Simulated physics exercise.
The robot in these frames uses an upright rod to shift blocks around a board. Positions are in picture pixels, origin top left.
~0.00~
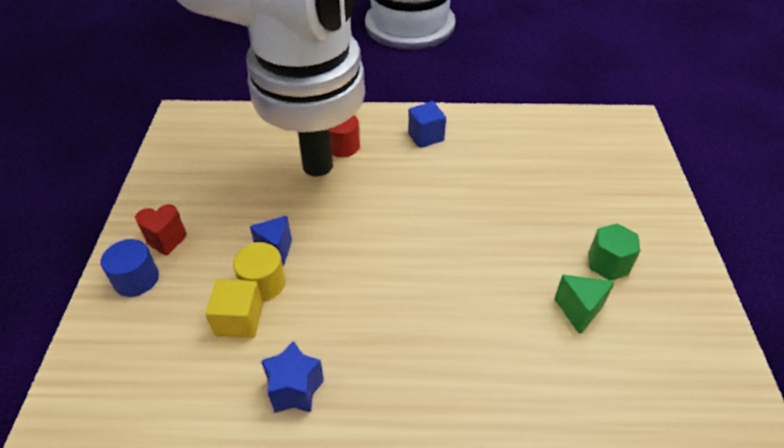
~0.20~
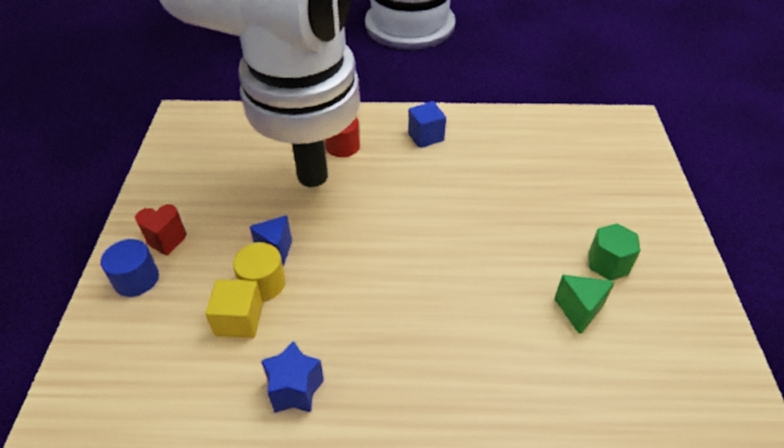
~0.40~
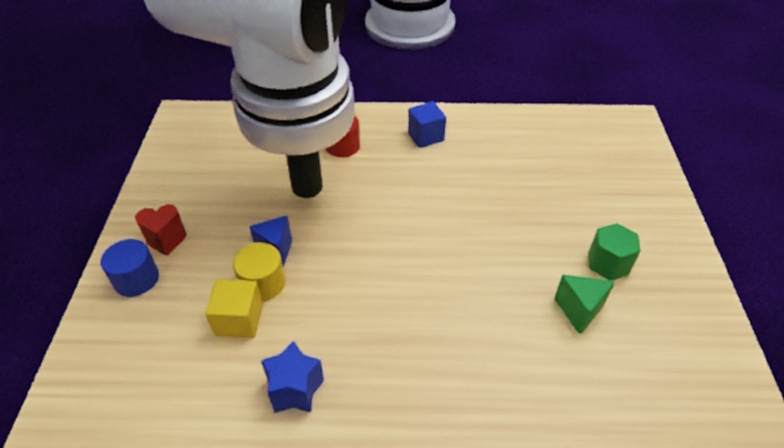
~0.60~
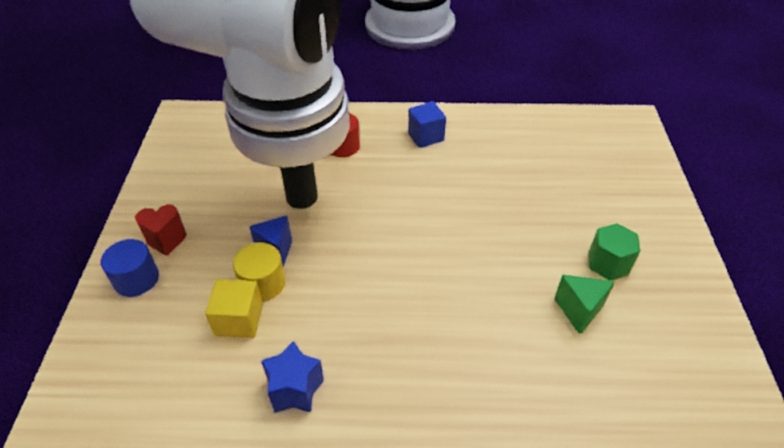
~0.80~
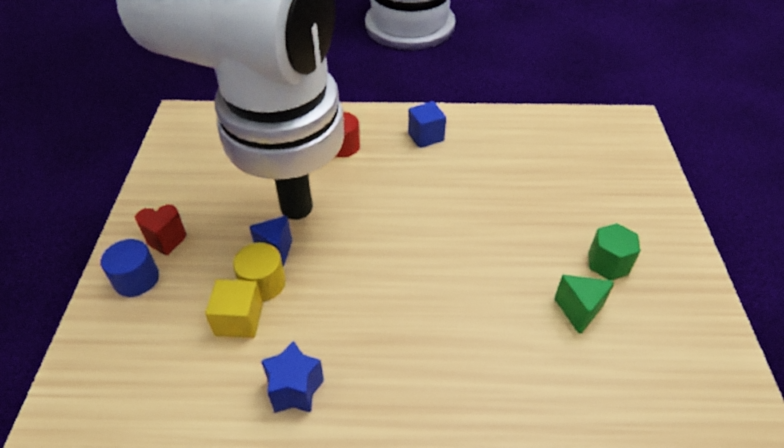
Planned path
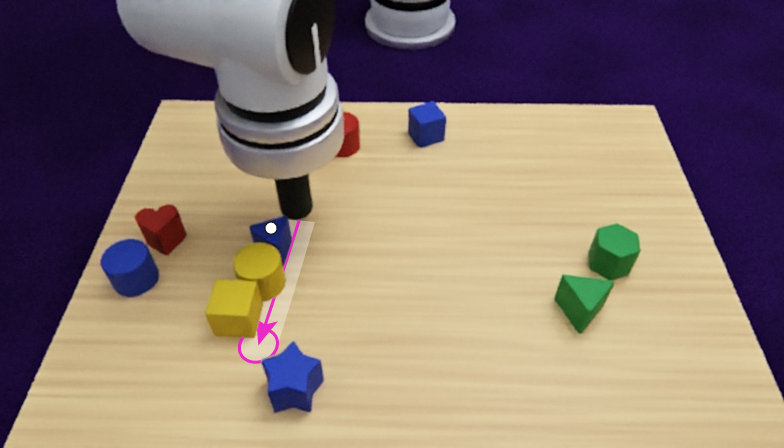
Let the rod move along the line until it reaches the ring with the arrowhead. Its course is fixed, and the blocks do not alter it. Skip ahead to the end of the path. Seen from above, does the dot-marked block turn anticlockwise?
I believe so.
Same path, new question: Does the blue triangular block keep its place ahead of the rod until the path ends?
I expect so.
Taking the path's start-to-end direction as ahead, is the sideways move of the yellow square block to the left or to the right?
It shifts rightward.
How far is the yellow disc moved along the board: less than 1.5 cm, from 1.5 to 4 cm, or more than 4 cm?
Over 4 cm.
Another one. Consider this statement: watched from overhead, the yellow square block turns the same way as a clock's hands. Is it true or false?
True.
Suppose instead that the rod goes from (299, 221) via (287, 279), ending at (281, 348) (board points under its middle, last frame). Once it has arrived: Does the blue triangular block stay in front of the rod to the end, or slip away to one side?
The blue triangular block won't leave the front of the rod.
The drawn path runs straight from (299, 221) to (258, 345); the dot is on the blue triangular block.
On the path given first. One third of the way, rod (285, 246); yellow square block (214, 322), turned 45° clockwise; yellow disc (255, 295); blue triangular block (268, 265), turned 25° anticlockwise.
Two thirds of the way, rod (270, 288); yellow square block (200, 339), turned 80° clockwise; yellow disc (248, 349); blue triangular block (260, 313), turned 45° anticlockwise; blue star block (290, 372), turned 15° anticlockwise.
At the end, rod (255, 334); yellow square block (198, 341), turned 90° clockwise; yellow disc (228, 404); blue triangular block (236, 364), turned 30° anticlockwise; blue star block (289, 382), turned 50° anticlockwise.
